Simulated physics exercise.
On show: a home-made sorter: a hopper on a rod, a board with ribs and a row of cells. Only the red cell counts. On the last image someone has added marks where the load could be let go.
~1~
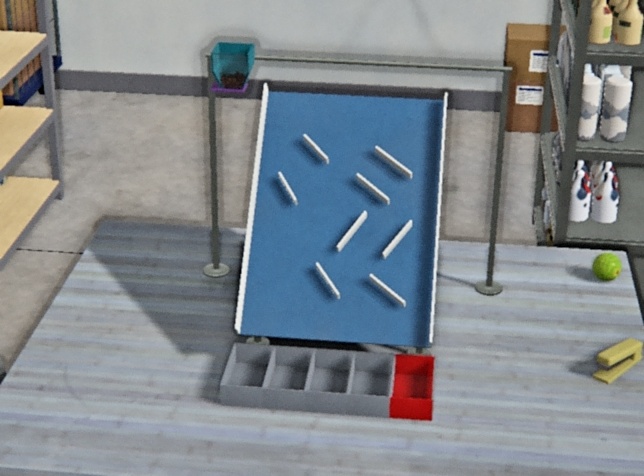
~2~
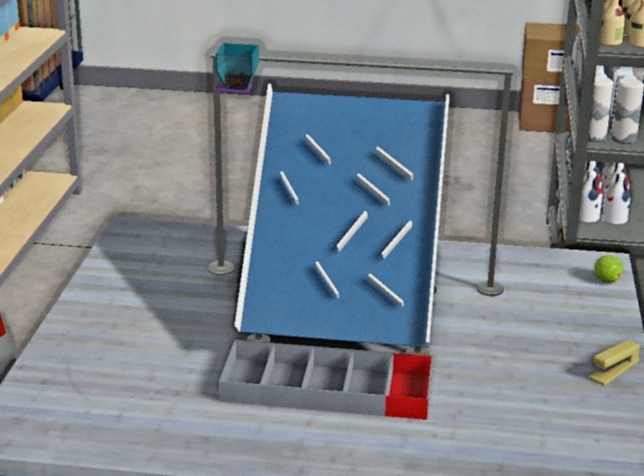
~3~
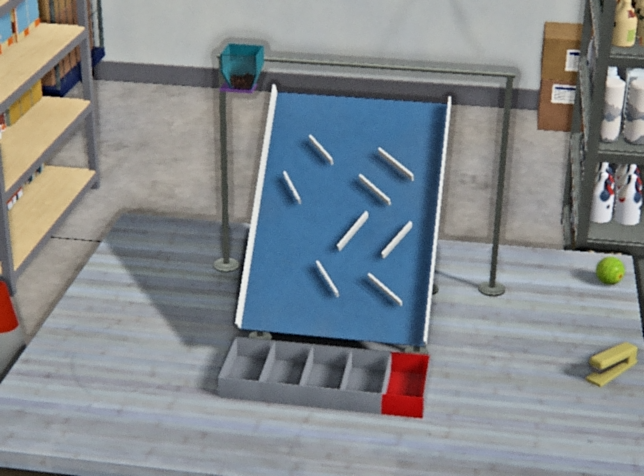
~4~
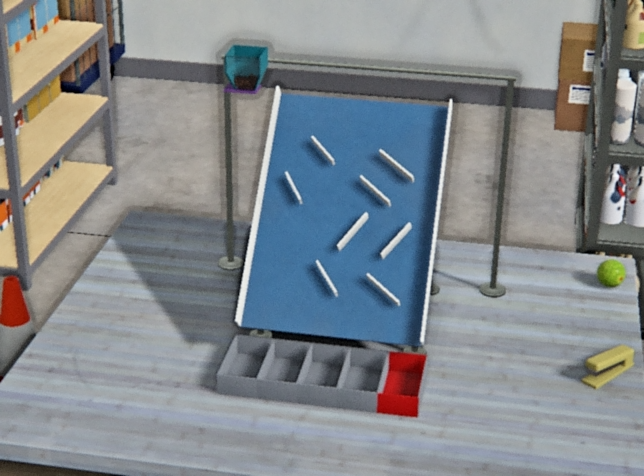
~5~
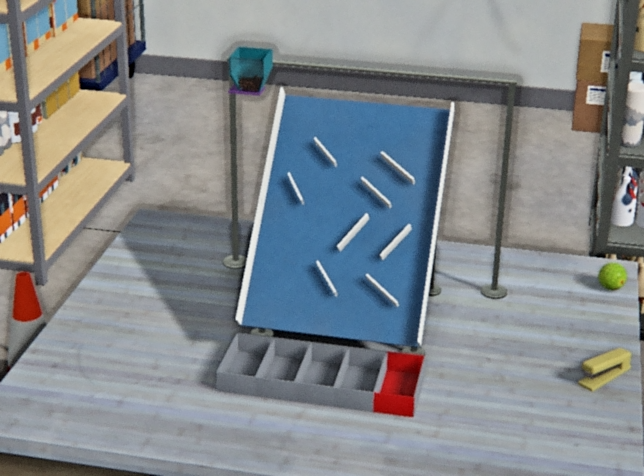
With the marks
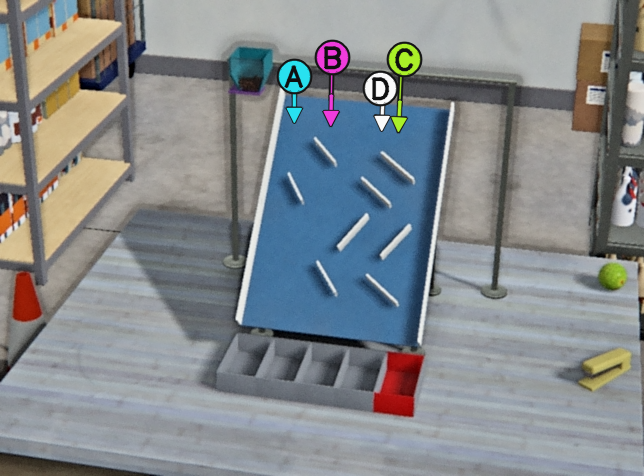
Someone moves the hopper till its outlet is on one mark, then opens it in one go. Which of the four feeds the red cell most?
Use mark C.
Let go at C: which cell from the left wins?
The fifth from the left.
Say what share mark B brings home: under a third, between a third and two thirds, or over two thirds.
Under a third.
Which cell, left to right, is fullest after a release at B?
The fourth.
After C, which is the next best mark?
D.
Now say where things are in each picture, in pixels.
The first frame shows hopper at (234, 78), allspice berries, door shut.
The second frame shows ribs (307, 135) to (329, 159), (377, 147) to (412, 174), (281, 172) to (297, 200).
The third frame shows ribs (360, 175) to (389, 200), (338, 246) to (367, 212), (382, 254) to (411, 222).
The fourth frame shows ribs (317, 261) to (336, 292), (367, 274) to (399, 302).
The fifth frame shows red cell at (394, 403), number 5 of 5 from the left.
On the marked copy, mark A meets the board at (294, 117); mark B meets the board at (330, 120); mark C meets the board at (398, 126); mark D meets the board at (381, 125).
If A is chosen, none in the red cell, nearly all in other cells, a stray few outside the box.
If B is chosen, none in the red cell, all in other cells.
If C is chosen, most in the red cell, about a quarter in other cells.
If D is chosen, about a third in the red cell, about two thirds in other cells.
